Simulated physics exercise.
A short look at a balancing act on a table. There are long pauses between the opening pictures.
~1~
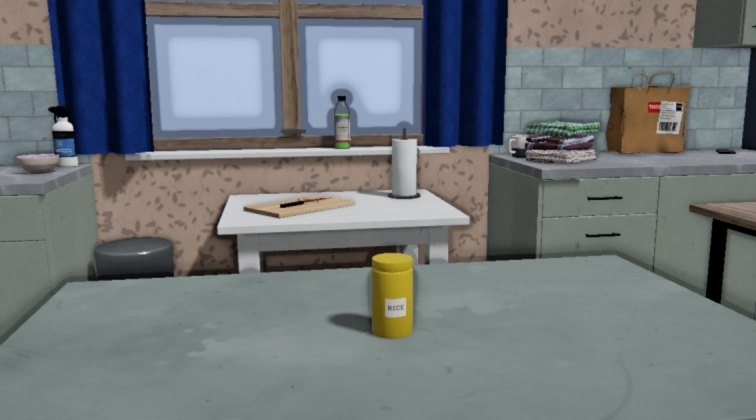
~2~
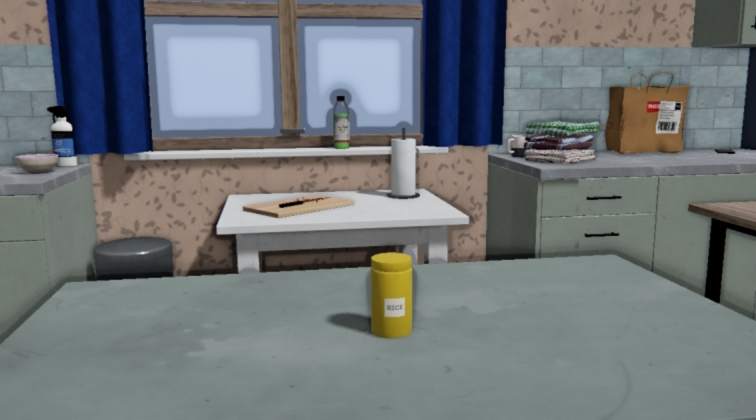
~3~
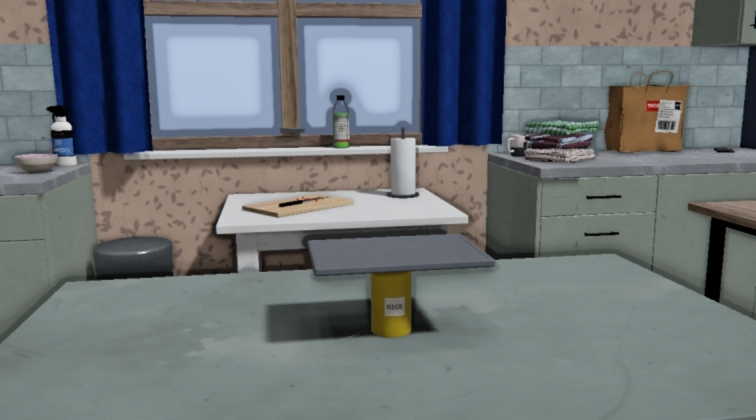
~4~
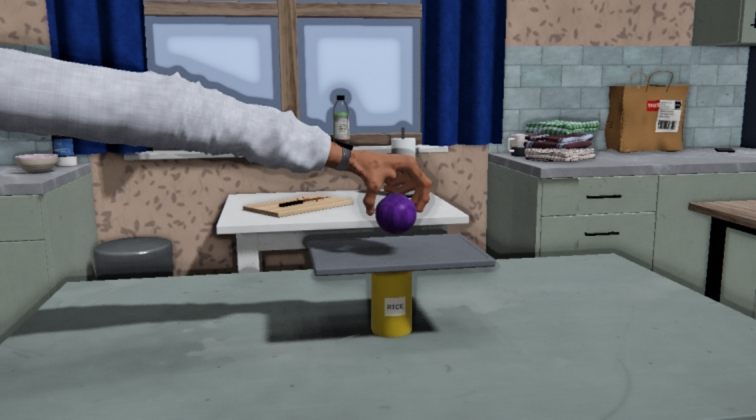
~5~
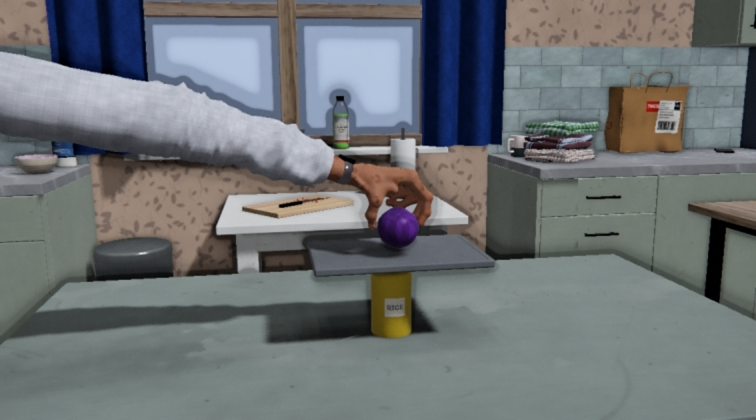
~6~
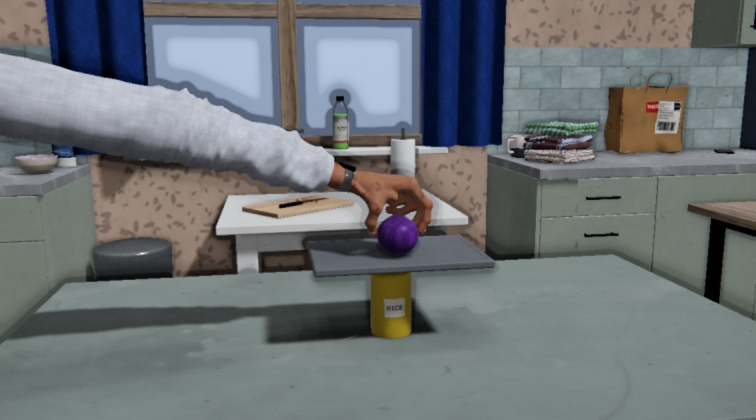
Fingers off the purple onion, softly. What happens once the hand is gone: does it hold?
As it turns out, it keeps its balance.
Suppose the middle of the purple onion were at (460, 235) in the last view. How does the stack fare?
Then it gives way.
Then, 0.20 s after the last picture, nothing has stirred.
Then, 0.40 s after the last picture, purple onion resting near (397, 236).
At rest, all 3 in place. Seen from the same camera at the end, purple onion near (397, 236). The stack holds.
